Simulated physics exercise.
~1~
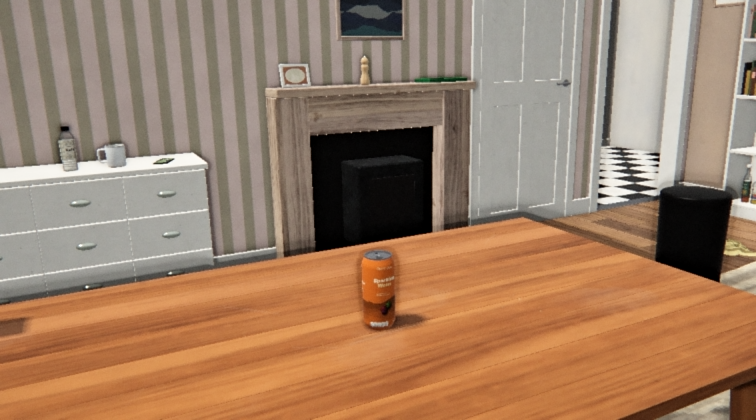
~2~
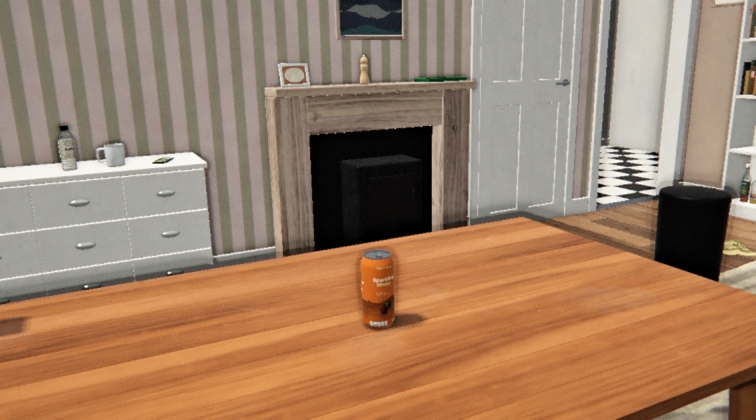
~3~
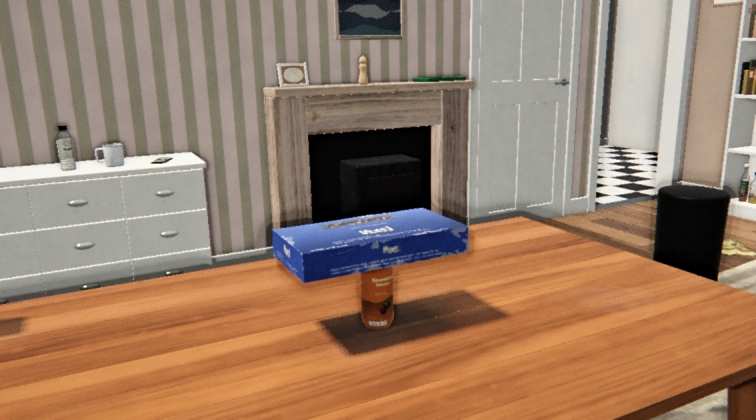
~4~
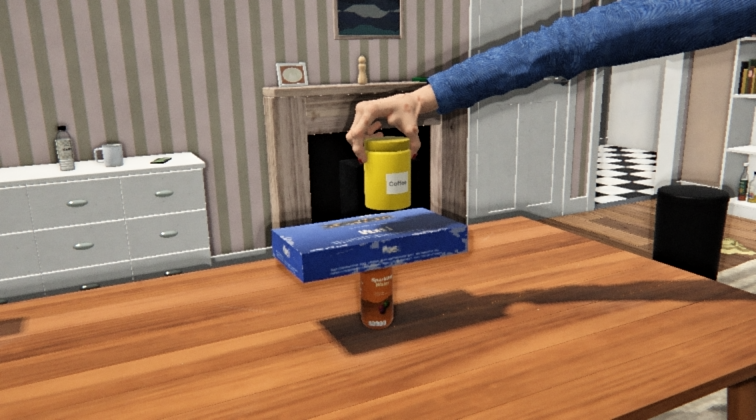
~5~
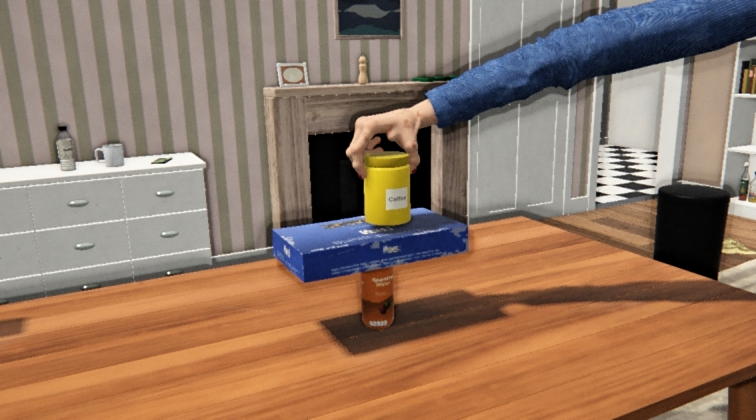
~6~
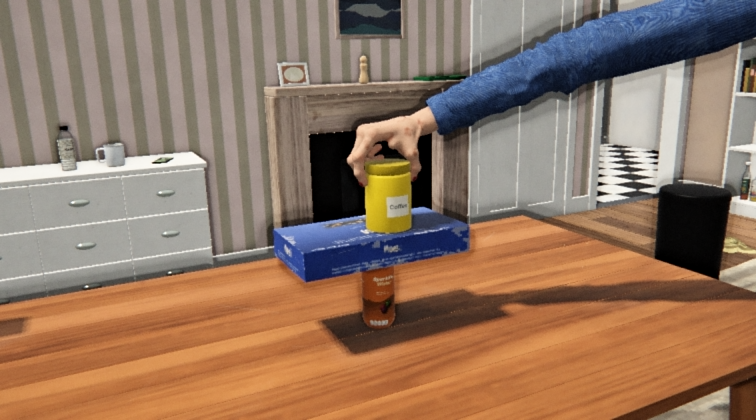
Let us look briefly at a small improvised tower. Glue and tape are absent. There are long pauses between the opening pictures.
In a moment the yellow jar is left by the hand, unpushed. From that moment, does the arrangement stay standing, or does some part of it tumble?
Will stay.
Then, 0.20 s past the last view, nothing moves.
Then, 0.40 s past the last view, yellow jar resting near (388, 196).
Finally, all 3 still in place. Final places as the last picture's camera would see them, yellow jar near (388, 196). The stack keeps its balance.
